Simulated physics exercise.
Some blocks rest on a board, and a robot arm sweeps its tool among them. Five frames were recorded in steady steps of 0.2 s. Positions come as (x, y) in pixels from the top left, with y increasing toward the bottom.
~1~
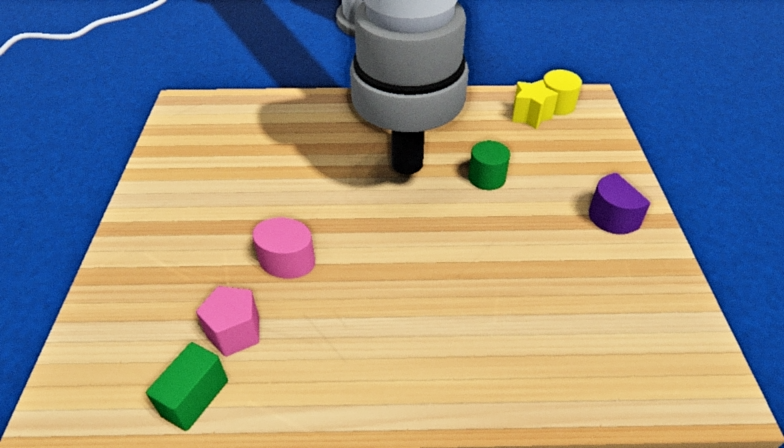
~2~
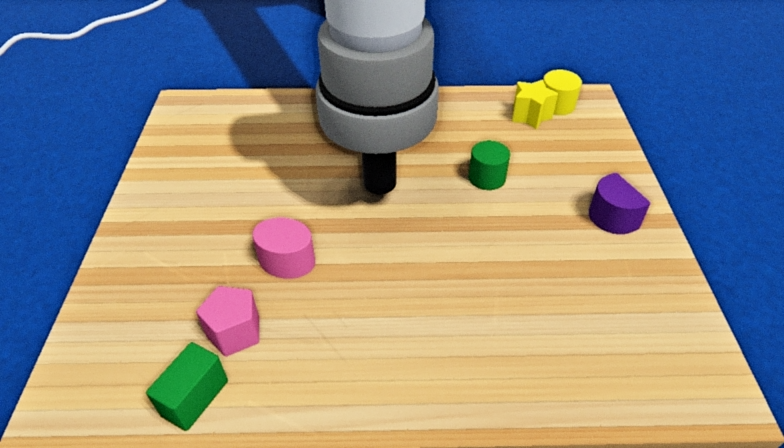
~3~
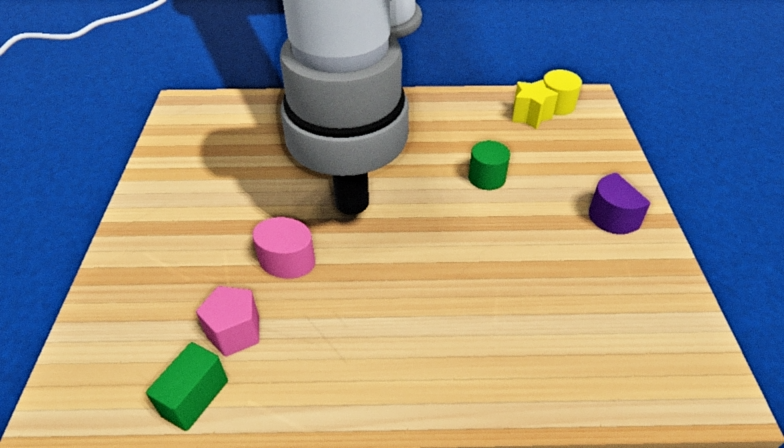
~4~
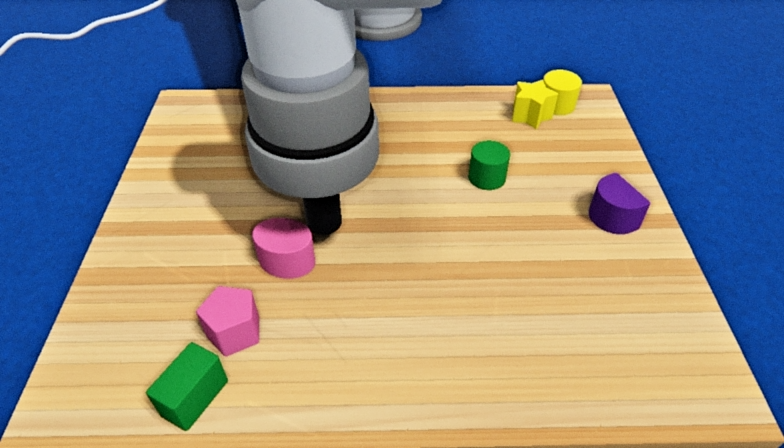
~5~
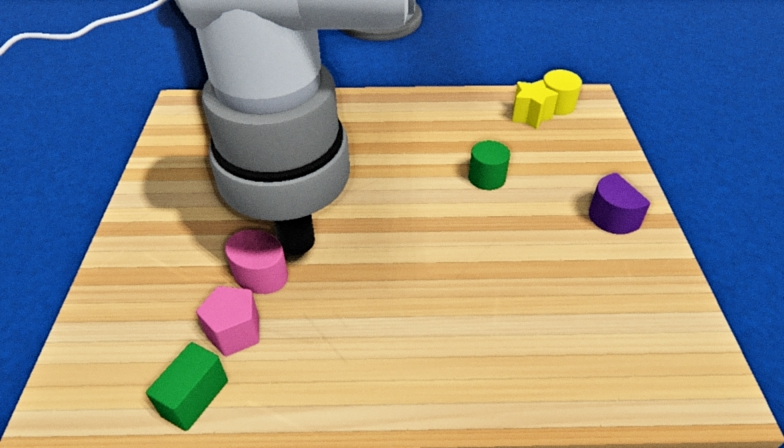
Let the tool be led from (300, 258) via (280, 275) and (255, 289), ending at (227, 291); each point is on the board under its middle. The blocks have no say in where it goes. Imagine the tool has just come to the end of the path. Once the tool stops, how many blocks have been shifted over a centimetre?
The count is one.
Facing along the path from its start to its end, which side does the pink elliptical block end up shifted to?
The right-hand side.
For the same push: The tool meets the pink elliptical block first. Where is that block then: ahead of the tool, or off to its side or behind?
The tool should keep driving it forward.
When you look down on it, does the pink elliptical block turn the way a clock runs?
I expect so.
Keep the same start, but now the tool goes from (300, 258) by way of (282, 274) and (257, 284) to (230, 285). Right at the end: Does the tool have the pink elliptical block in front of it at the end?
The answer is yes.
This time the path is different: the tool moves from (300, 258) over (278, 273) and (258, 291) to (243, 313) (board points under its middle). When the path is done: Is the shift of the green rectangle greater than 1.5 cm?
No - that is not the case.
On the path given first. Halfway along, tool at (264, 268); pink elliptical block at (216, 264), turned 35° clockwise.
At the end, tool at (221, 275); green rectangle not moved; pink pentagonal block at (224, 309); pink elliptical block at (172, 267), turned 45° clockwise.
